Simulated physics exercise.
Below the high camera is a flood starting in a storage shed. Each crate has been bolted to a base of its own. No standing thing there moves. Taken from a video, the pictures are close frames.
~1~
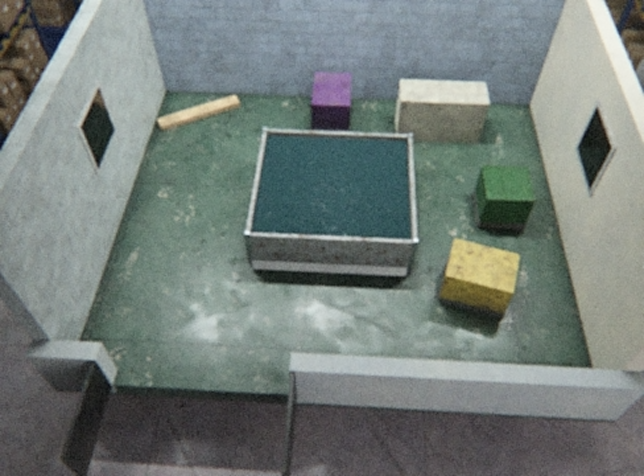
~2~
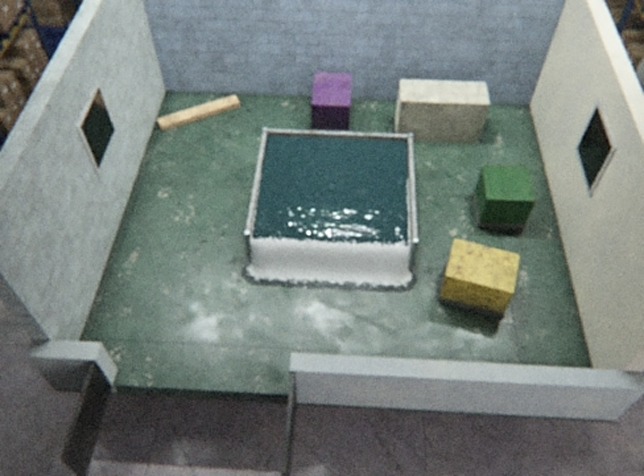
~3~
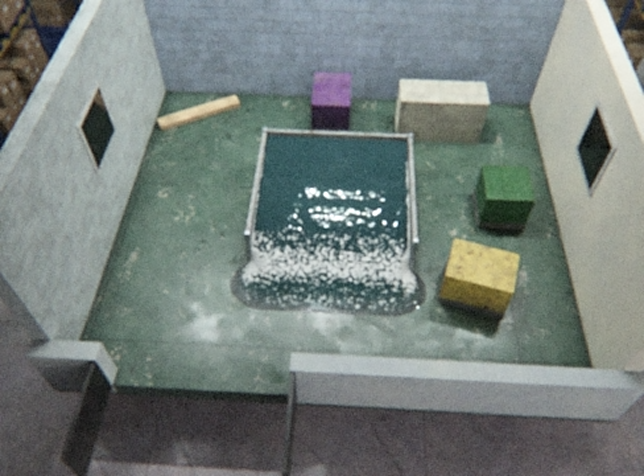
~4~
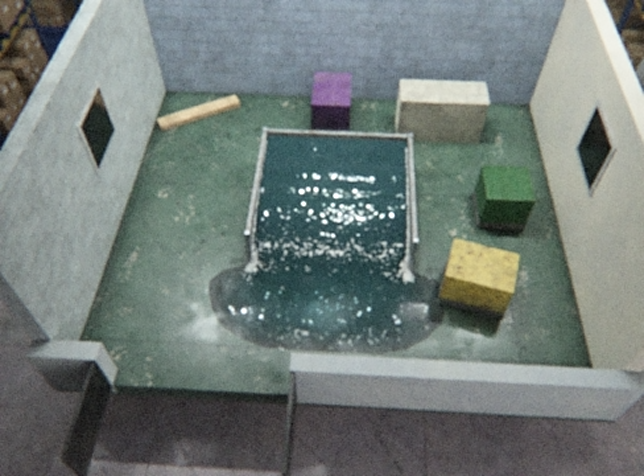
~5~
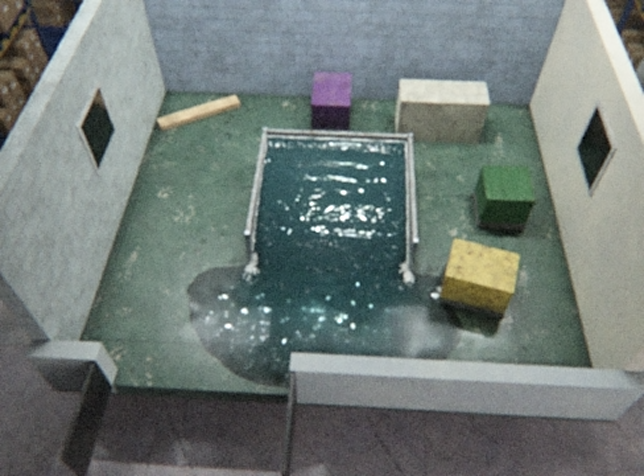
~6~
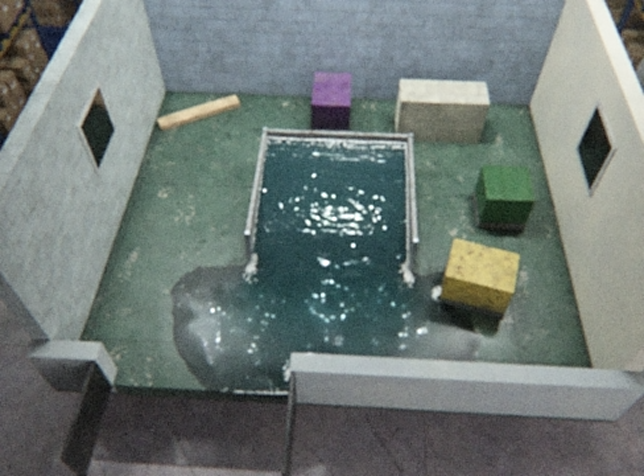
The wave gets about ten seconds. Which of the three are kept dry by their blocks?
The purple crate remains dry; the green crate ends up wet; the yellow crate ends up wet.
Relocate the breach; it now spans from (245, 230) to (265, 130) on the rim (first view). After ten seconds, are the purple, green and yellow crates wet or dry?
Result - purple crate gets flooded; green crate is not reached; yellow crate is not reached.
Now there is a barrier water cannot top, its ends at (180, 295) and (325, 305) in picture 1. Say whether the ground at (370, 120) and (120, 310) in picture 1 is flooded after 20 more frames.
In that order: Dry, under water.
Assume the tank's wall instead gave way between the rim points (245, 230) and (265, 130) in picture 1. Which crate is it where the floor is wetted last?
Answer: The green crate.
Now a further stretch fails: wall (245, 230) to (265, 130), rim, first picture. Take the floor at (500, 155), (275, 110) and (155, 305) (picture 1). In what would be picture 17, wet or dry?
Spared, then spared, then sodden.
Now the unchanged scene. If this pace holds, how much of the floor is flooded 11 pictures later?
About 30 percent.
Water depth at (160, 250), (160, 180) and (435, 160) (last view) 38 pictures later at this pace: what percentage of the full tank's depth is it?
4, 2 and 4 per cent, roughly.
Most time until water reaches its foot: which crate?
The purple-painted one, I reckon.
A moment on, water covers 25 % of the floor; the purple crate not reached, the green crate not reached, the yellow crate water round its plinth.
Next, water covers 30 % of the floor; the purple crate not reached, the green crate not reached, the yellow crate water round its plinth.
Then, water covers 45 % of the floor; the purple crate not reached, the green crate water round its plinth, the yellow crate water round its plinth.
Later, water covers 75 % of the floor; the purple crate water round its plinth, the green crate water round its plinth, the yellow crate water round its plinth.
In the end, water covers 95 % of the floor; the purple crate stayed above the water, the green crate was topped, the yellow crate was topped.
